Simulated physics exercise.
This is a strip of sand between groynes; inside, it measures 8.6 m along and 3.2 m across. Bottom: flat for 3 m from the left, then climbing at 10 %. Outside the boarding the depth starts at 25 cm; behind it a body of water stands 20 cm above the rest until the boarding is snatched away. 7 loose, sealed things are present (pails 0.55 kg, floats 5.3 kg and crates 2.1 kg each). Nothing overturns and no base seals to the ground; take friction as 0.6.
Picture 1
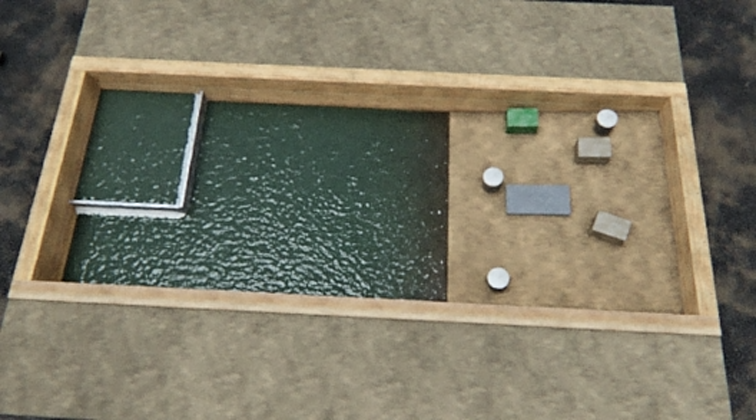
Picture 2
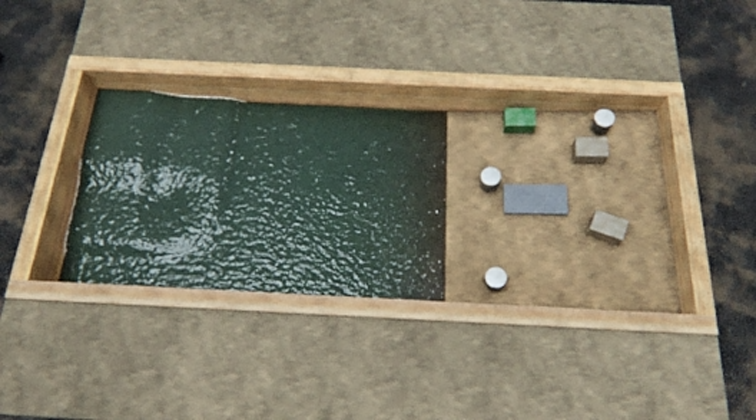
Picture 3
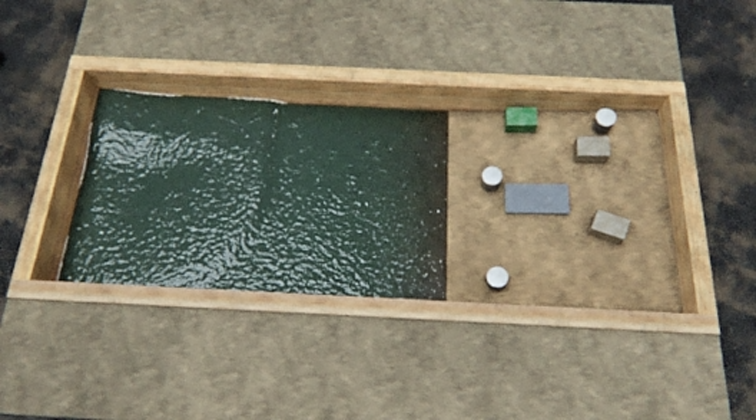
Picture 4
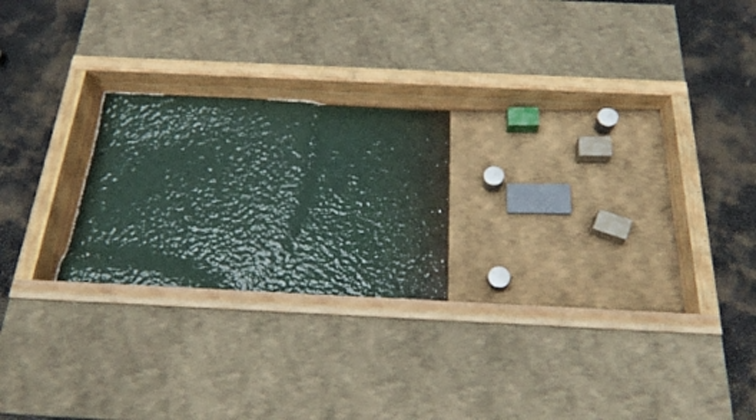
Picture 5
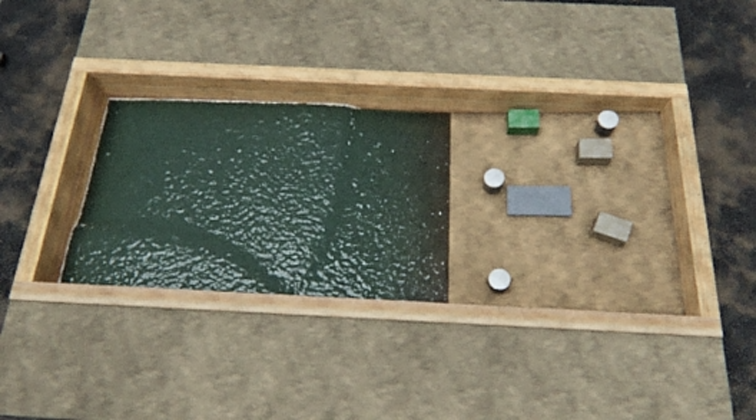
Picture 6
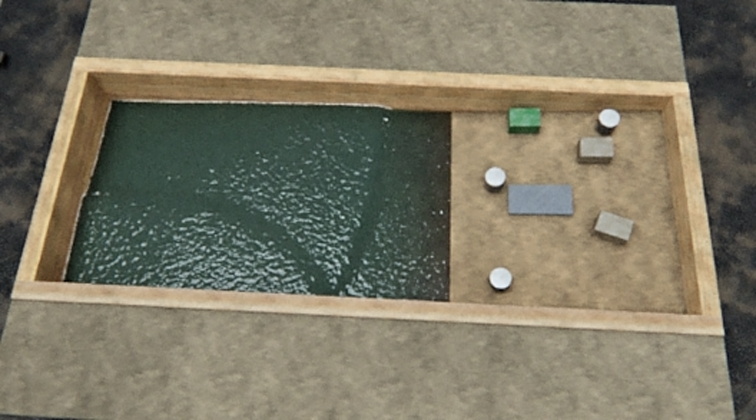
Green water released from a white-edged corner enclosure rippling rightward across a wooden-walled basin, while blocks and cylinders on sand stay still.
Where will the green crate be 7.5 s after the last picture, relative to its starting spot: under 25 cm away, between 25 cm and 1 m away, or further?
Minimal shift.
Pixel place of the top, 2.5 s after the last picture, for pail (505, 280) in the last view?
Look for it near (572, 277).
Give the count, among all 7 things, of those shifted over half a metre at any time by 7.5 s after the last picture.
Count: 3.
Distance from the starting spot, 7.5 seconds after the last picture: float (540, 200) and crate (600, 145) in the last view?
200 cm and 0 cm respectively.
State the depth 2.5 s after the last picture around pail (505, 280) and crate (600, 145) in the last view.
Depths: Near 2 cm, then near 0 cm.
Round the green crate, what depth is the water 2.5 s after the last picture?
Roughly 2 cm at that moment.
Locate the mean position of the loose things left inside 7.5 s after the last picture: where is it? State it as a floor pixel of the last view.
Mean position: Approximately (527, 178).
Then, 0.6 s after the last picture the green crate is near (527, 117), 0.0 m from its start, aground; 0 afloat.
Then, 2.5 s after the last picture the green crate is near (527, 117), 0.0 m from its start, aground; 1 afloat.
Then, 4.8 s after the last picture the green crate is near (522, 117), 0.1 m from its start, aground; 1 afloat.
Then, 7.5 s after the last picture the green crate is near (521, 118), 0.1 m from its start, aground; 2 afloat.
